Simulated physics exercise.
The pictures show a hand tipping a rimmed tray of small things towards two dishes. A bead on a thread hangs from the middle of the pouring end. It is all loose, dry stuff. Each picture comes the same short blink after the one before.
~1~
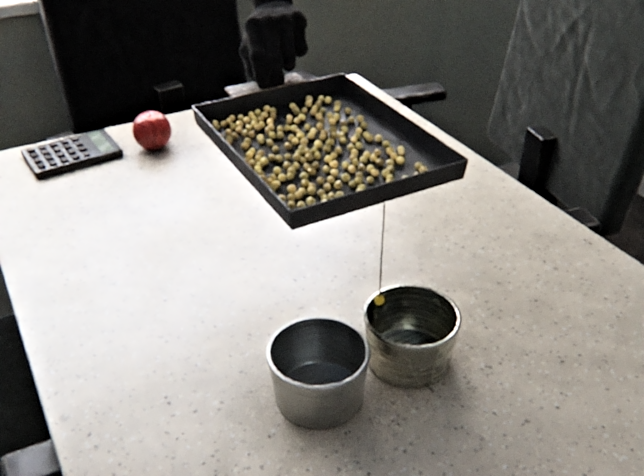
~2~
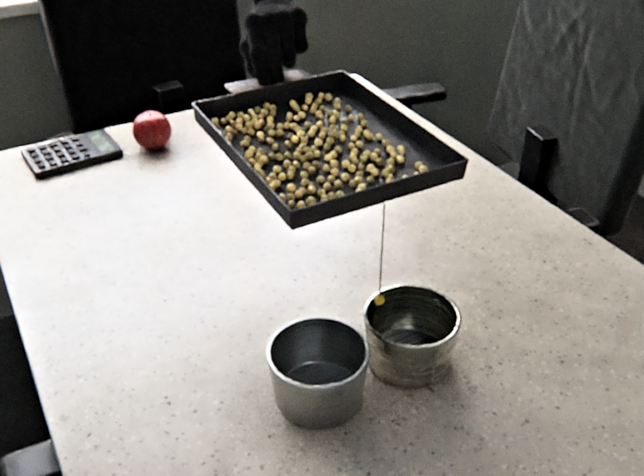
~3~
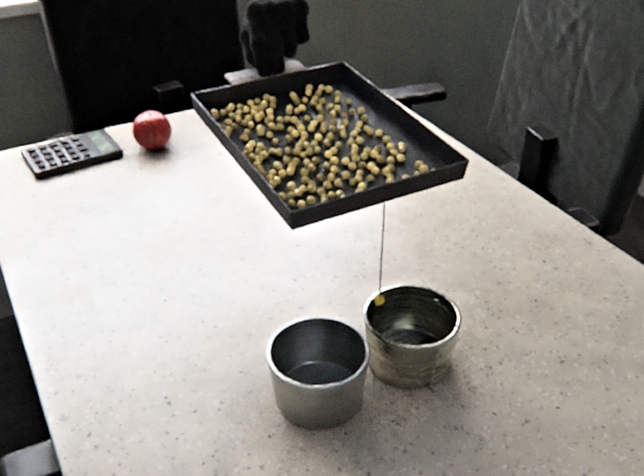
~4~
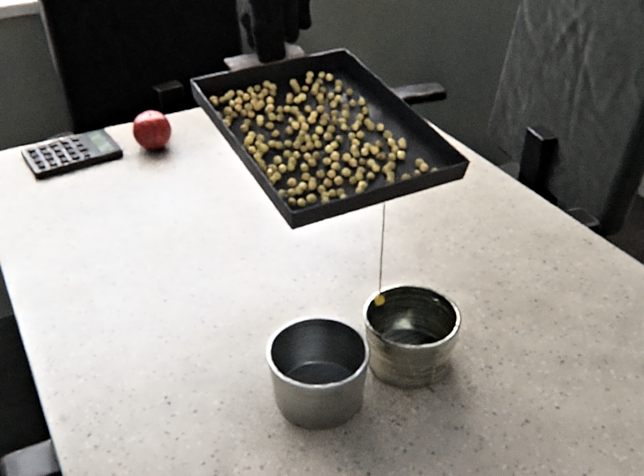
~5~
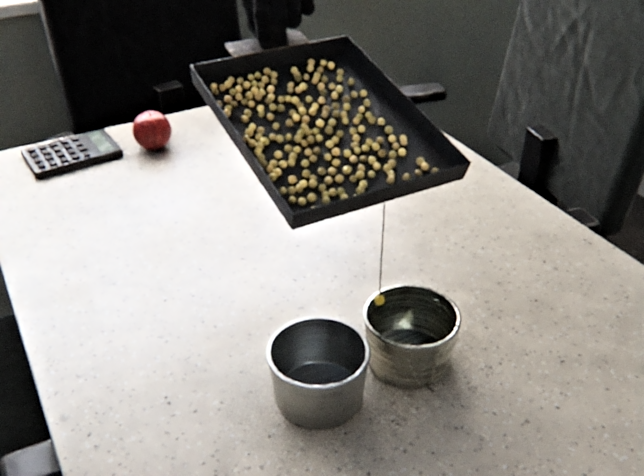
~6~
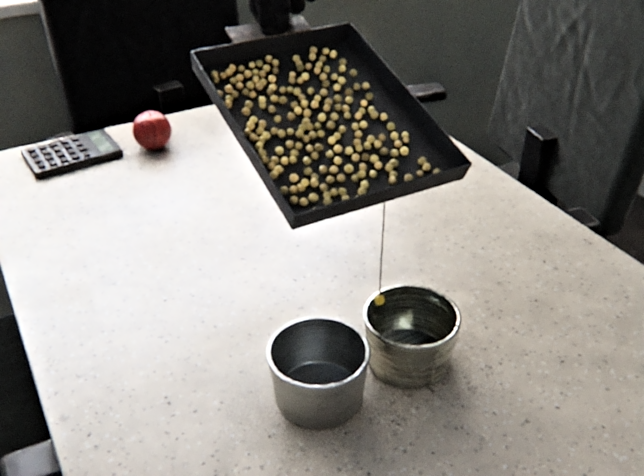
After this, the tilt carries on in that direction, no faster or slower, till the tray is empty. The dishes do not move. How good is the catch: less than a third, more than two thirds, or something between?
Together they catch between a third and two thirds.
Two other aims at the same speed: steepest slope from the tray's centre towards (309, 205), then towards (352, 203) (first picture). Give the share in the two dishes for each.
Near 90 % and 70 %.
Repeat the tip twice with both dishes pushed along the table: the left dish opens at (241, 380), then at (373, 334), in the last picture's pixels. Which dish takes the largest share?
One: The right dish. Two: The left one.
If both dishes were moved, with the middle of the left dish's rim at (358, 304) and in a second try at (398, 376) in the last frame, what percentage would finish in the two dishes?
In turn 0 and 70 in a hundred.
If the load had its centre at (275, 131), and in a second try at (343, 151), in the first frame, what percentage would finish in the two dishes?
Roughly 40 per cent, and 40 per cent.
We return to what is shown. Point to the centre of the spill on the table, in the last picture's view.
Roughly at (440, 426).
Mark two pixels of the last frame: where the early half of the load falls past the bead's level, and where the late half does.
Early half (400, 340), late half (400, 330).
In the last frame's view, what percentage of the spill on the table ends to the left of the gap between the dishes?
Close to 10 per cent.
Just after the last frame, tray tipped steeply; almost all on the tray; just a few in the air.
A moment on, tray tipped right over; almost all on the tray; just a few in the left dish; just a few in the right dish; just a few outside both; just a few in the air.
Further on, tray tipped past a quarter turn; roughly a quarter in the left dish; roughly a quarter in the right dish; roughly two thirds outside both; just a few in the air.
When it is over, tray tipped past a quarter turn; roughly a quarter in the left dish; roughly a quarter in the right dish; roughly two thirds outside both.
